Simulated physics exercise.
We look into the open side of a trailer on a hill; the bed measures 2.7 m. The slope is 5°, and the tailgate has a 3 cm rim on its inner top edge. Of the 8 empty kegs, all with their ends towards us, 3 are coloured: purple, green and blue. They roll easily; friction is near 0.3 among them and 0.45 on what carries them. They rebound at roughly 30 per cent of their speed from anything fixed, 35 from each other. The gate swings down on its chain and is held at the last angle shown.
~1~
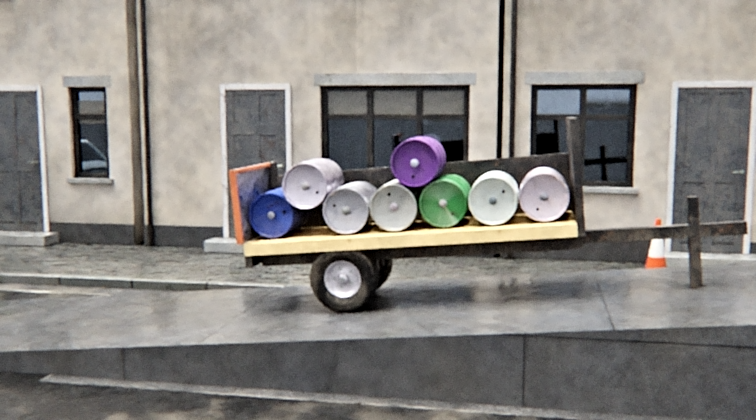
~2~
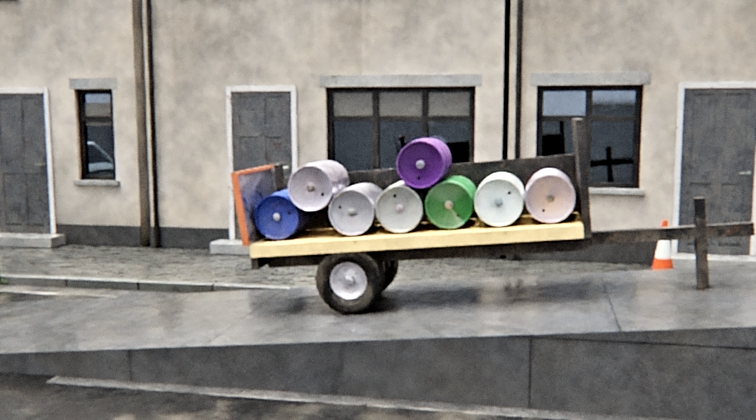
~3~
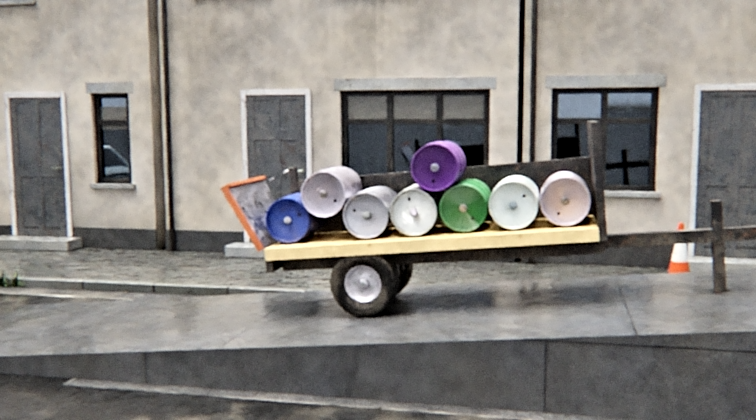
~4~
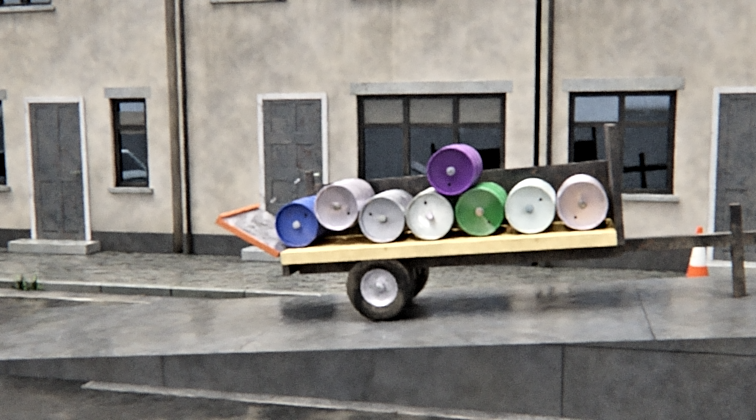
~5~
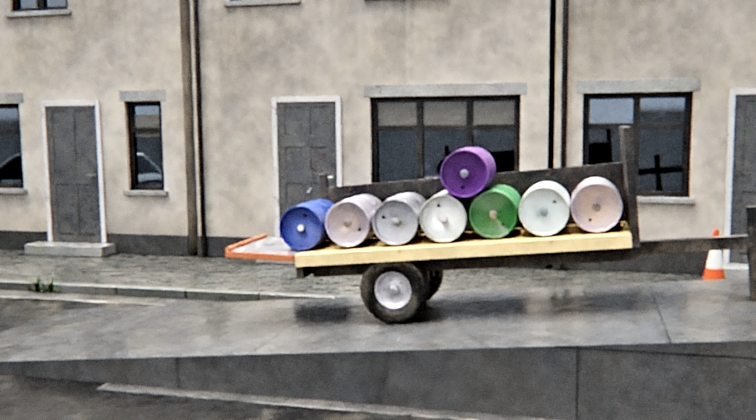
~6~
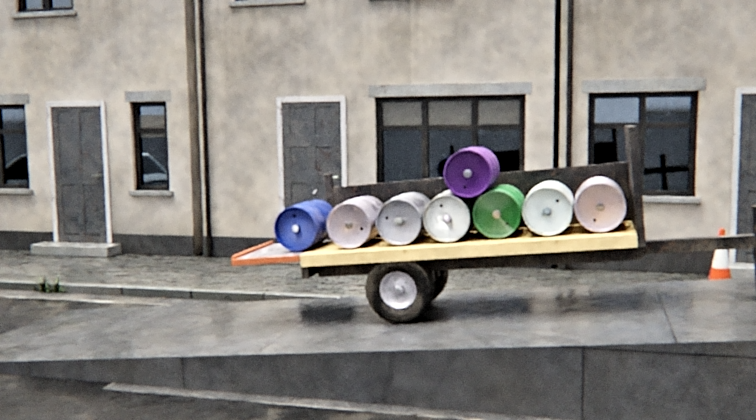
To begin with, pale, blue, green and purple barrels sit stacked on a sloping trailer, its orange-rimmed tailgate nearly upright at the left. The gate swings down and outward until roughly flat, while the blue barrel rolls left and a raised pale one sinks into the bottom row, purple staying on top.
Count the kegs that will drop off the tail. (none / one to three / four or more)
The answer is four or more, which leaves 0 of 8.
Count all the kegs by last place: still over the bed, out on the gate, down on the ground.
0, 0 and 8.
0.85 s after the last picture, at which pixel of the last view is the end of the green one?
Around (467, 217).
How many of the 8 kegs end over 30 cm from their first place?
The count is 8.
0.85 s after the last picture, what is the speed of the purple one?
Roughly 0.4 m/s.
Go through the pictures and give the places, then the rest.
The first picture shows purple at (414, 163), green at (443, 204), blue at (270, 216); gate 85° above level, tip at (233, 172); 6 of the 8 make up the bottom layer on the bed.
The second picture shows purple at (420, 165), green at (448, 206), blue at (275, 218); gate 81° above level, tip at (234, 175).
The third picture shows purple at (434, 168), green at (463, 209), blue at (286, 221); gate 58° above level, tip at (225, 189).
The fourth picture shows purple at (450, 171), green at (479, 213), blue at (295, 226); gate 27° above level, tip at (219, 221).
The fifth picture shows purple at (464, 174), green at (493, 215), blue at (299, 229); gate 2° above level, tip at (228, 254).
The sixth picture shows purple at (467, 174), green at (496, 215), blue at (294, 229); gate 5° below level, tip at (234, 262).
Then, 0.9 s after the last picture, purple is up on others, 120 cm short of the hinge, rolling left; green is on the bed, 140 cm short of the hinge, rolling left; blue is dropping off the gate; 1 gone off the back.
Then, 1.8 s after the last picture, purple is up on others, 60 cm short of the hinge, rolling left; green is on the bed, 80 cm short of the hinge, rolling left; blue is off the vehicle; 2 gone off the back.
Then, 3.2 s after the last picture, purple is dropping off the gate; green is on the gate, 50 cm past the hinge, rolling left; blue is out on the ground; 5 gone off the back.
Then, 4.4 s after the last picture, purple is dropping off the gate; green is out on the ground; no change for blue; 8 gone off the back.
At rest (6.3 s after the last picture), purple is out on the ground; green is off the vehicle; blue is off the vehicle; 8 gone off the back.
